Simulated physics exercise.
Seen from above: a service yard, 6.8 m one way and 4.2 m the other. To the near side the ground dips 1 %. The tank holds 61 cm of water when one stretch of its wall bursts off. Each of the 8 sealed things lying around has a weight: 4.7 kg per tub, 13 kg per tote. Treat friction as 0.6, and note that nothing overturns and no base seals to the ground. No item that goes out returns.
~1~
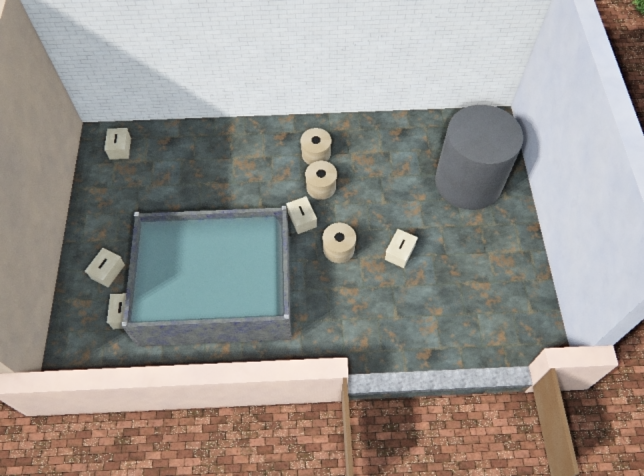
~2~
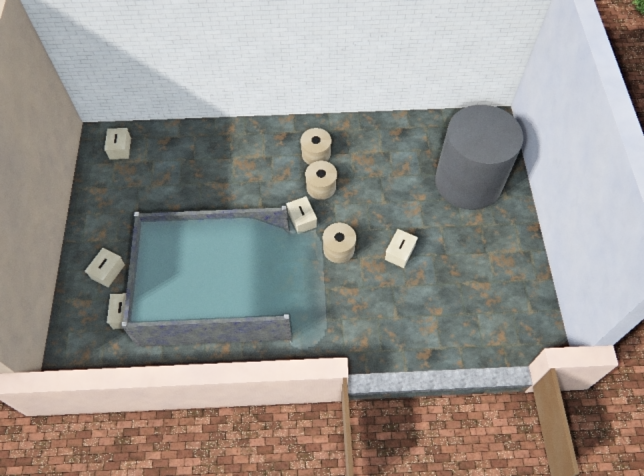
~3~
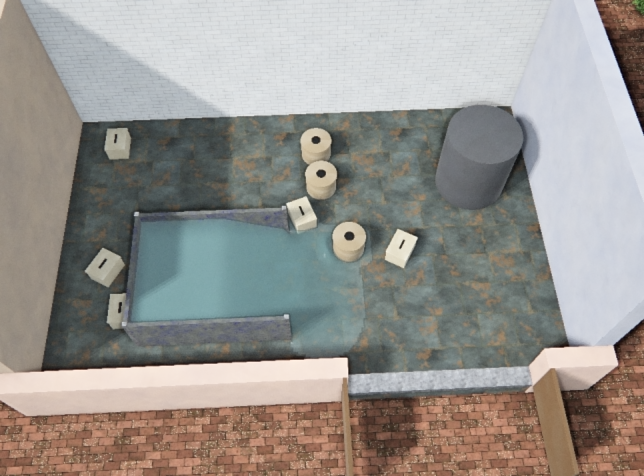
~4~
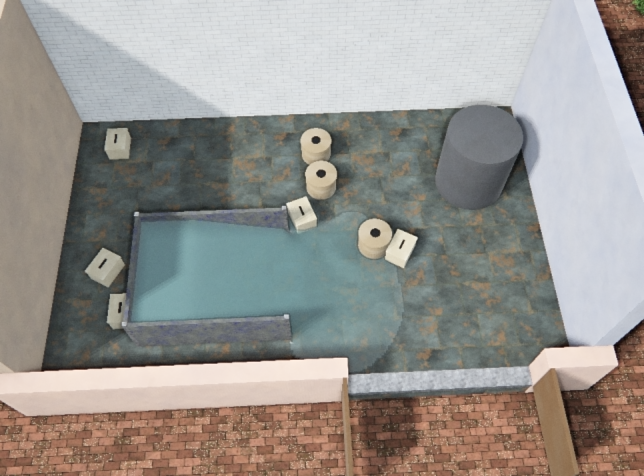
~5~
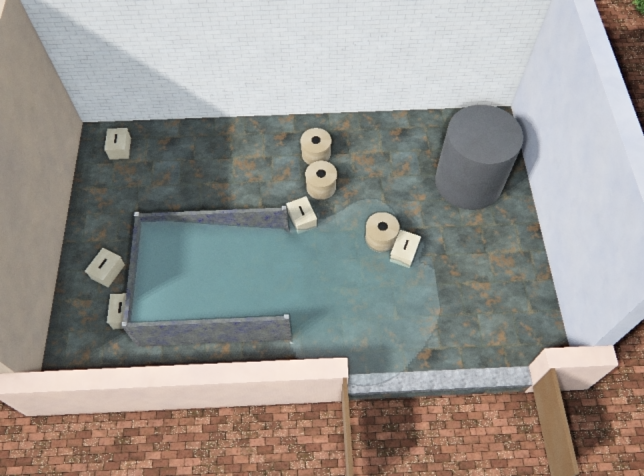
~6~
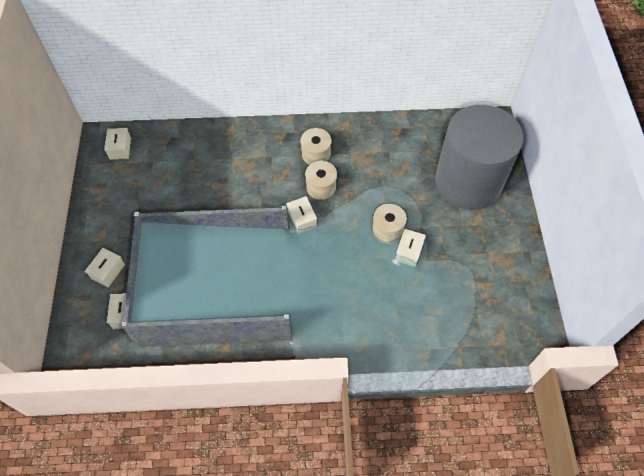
Water poured out through the open right side of a square tank and spread across the yard floor, pushing a round tub rightward up to a pale box, which then shifted slightly too.
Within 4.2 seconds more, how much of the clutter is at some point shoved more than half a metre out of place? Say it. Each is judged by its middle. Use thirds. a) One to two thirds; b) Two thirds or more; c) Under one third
c, under one third.
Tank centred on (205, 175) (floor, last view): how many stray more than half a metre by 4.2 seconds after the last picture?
Count: 5.
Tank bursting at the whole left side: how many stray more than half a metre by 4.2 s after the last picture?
So the tally would be 5.
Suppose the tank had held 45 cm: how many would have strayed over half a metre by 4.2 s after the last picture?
That would give 2.
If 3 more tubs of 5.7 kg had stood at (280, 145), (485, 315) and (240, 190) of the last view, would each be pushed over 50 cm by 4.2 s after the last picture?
In that order: Less, past it, under.
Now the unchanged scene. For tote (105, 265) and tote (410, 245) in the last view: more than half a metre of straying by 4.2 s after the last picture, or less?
Well, one then the other: A smaller shift, then a bigger shift.
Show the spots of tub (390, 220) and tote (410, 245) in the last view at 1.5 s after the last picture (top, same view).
(402, 112) and (539, 222), roughly.
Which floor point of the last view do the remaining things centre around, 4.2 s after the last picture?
I'd put it close to (270, 192) in the last view.
Then, 0.4 s after the last picture 2 of 8 are over 50 cm from their spots; 1 afloat.
Then, 1.5 s after the last picture 2 of 8 are over 50 cm from their spots; 1 afloat.
Then, 2.8 s after the last picture 2 of 8 are over 50 cm from their spots; 1 afloat.
Then, 4.2 s after the last picture 2 of 8 are over 50 cm from their spots, and 2 have been at some point; 2 afloat.
